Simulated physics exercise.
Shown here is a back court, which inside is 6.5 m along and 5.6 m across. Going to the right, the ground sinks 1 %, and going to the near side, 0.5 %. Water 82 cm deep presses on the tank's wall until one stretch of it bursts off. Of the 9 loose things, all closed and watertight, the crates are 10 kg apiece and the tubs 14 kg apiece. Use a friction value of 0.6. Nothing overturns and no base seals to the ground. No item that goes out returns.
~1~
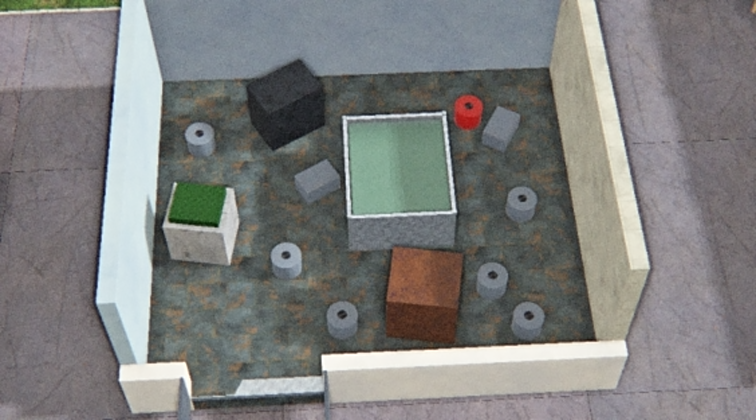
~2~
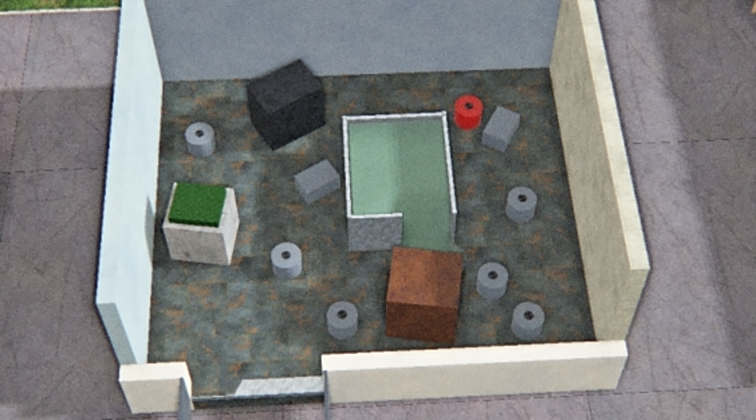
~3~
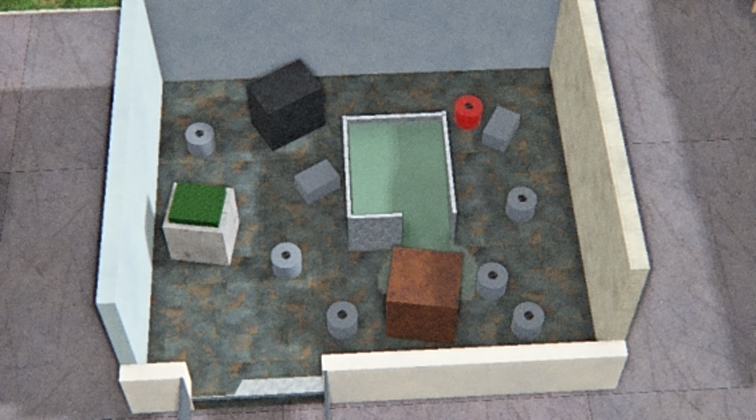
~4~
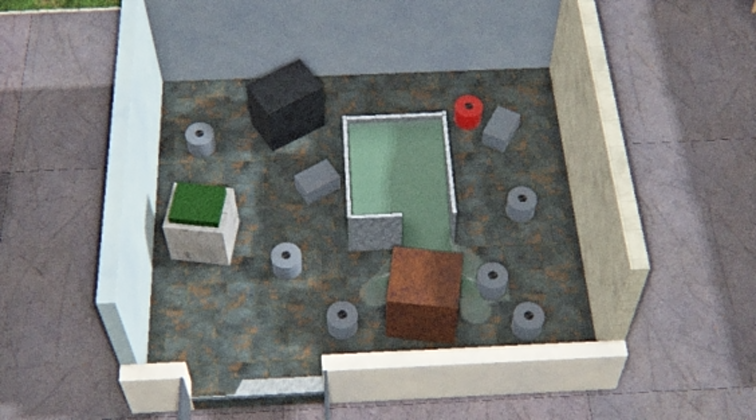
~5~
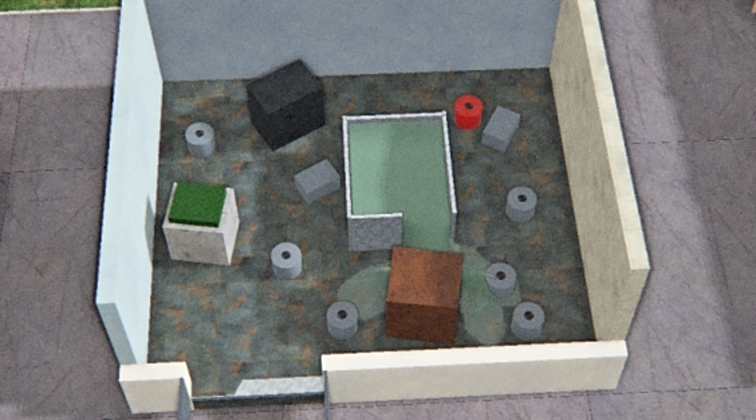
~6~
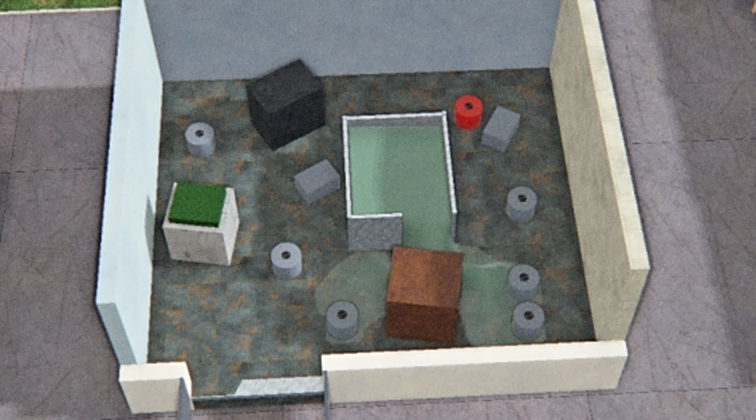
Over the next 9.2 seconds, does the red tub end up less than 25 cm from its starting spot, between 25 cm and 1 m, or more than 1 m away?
Less than 25 cm.
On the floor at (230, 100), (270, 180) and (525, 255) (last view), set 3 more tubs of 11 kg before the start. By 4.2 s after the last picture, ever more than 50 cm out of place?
Going one by one: Not far enough, not far enough, too far.
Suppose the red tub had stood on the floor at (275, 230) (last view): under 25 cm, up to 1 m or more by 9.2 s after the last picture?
What happens is that it drifts a modest way.
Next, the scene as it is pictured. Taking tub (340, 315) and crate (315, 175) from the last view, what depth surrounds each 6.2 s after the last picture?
I'd put it at 3 cm and 2 cm respectively.
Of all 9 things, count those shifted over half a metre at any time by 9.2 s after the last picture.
Result: 3.
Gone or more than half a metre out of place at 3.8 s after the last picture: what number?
I count 2.
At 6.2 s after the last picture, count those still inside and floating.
0.
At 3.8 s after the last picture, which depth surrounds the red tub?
3 cm, roughly.
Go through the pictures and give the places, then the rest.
In the first picture, the red tub at (469, 106), on the bottom; 2.7 m2 under water; 0 of 9 have shifted.
In the second picture, the red tub at (469, 106), on the bottom; water covers 3.3 m2; 0 of 9 have shifted.
In the third picture, the red tub at (469, 106) rests on the ground; 3.8 m2 under water; 0 of 9 have shifted.
In the fourth picture, the red tub at (469, 106), on the bottom; water covers 4.1 m2; 0 of 9 have shifted.
In the fifth picture, the red tub at (469, 106), on the bottom; 4.8 m2 under water; 1 of 9 have shifted.
In the sixth picture, the red tub at (469, 106), on the bottom; water covers 5.9 m2; 1 of 9 have shifted.
Then, 1.2 s after the last picture the red tub is near (469, 106), 0.0 m from its start, aground; 0 of 9 are out; 2 afloat.
Then, 3.8 s after the last picture the red tub is near (468, 106), 0.0 m from its start, aground; 0 of 9 are out; 2 afloat.
Then, 6.2 s after the last picture the red tub is near (468, 106), 0.0 m from its start, aground; 0 of 9 are out; 0 afloat.
Then, 9.2 s after the last picture the red tub is near (468, 106), 0.0 m from its start, aground; 0 of 9 are out; 2 afloat.
